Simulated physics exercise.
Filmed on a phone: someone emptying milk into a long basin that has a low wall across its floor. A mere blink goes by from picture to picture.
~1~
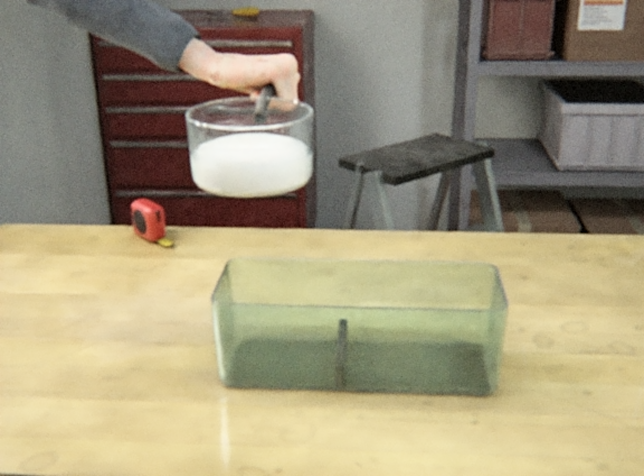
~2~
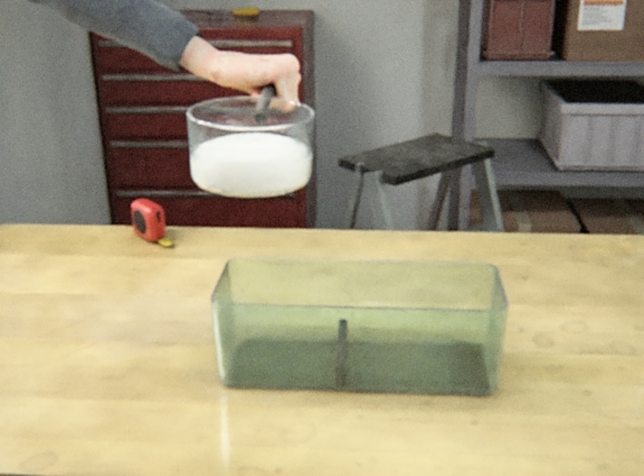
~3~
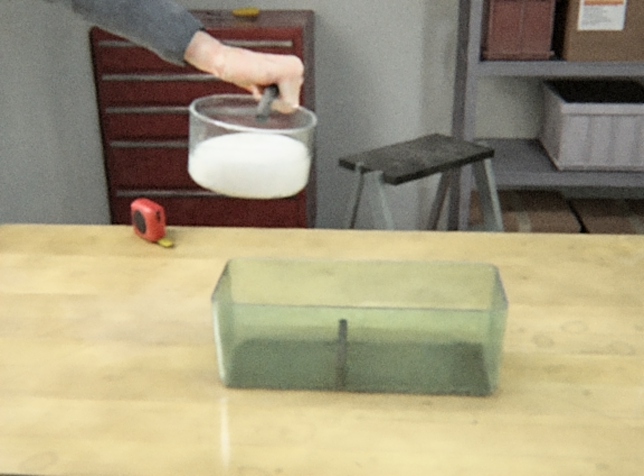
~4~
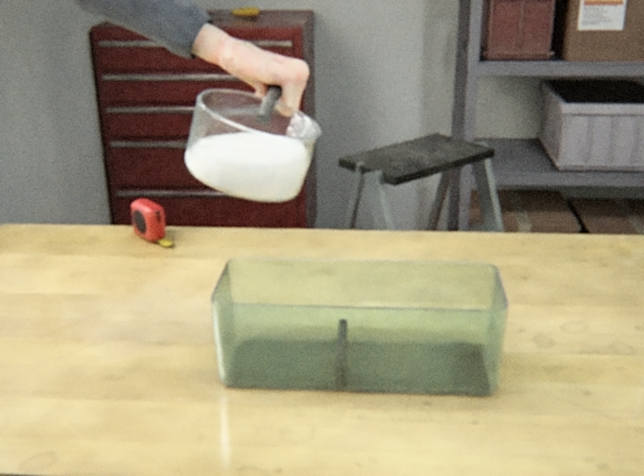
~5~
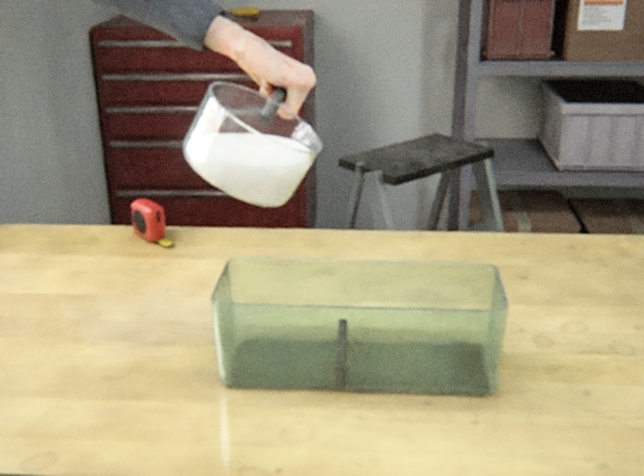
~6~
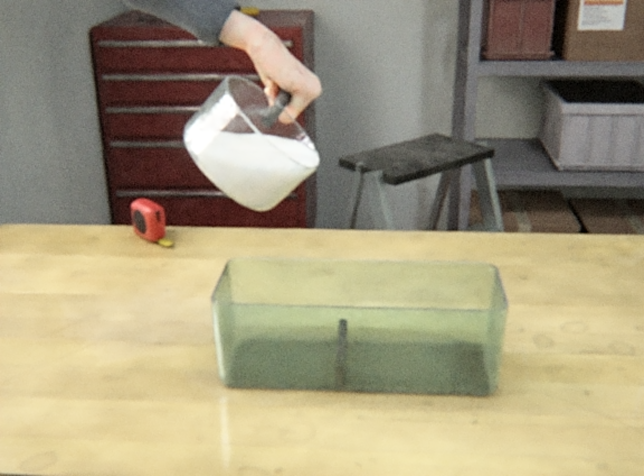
Above a long basin on a wooden table, a hand tilts a bowl of milk rightward.
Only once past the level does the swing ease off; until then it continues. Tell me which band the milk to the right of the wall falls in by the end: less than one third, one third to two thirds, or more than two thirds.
Most likely the amount right of the wall will lie in the middle range, one third to two thirds.
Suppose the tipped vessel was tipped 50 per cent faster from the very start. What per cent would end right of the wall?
It comes to around 50 per cent.
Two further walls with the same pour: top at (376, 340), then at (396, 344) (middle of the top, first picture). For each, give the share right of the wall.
It works out to around 10 per cent for the first and around 15 per cent for the second.
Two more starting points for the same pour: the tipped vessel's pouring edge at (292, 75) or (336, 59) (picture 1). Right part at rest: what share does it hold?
Near 45 % and 85 %.
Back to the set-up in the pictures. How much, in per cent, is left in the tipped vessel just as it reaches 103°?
30 per cent or so.
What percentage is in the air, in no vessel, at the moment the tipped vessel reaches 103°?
About 45 per cent.
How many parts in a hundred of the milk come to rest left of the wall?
About 45 percent.
A moment on, the tilt is 103° and 29 per cent is still to pour, 1 is left of the wall and 28 right of it.
Next, the tilt is 115° and 4 per cent is still to pour, 31 is left of the wall and 54 right of it.
Then the tilt is 115° and 0 per cent is still to pour, 42 is left of the wall and 56 right of it.
Later the tilt is 115° and 0 per cent is still to pour, 43 is left of the wall and 56 right of it.
Finally, 43 per cent lies left of the wall, 56 right of it and 1 outside.
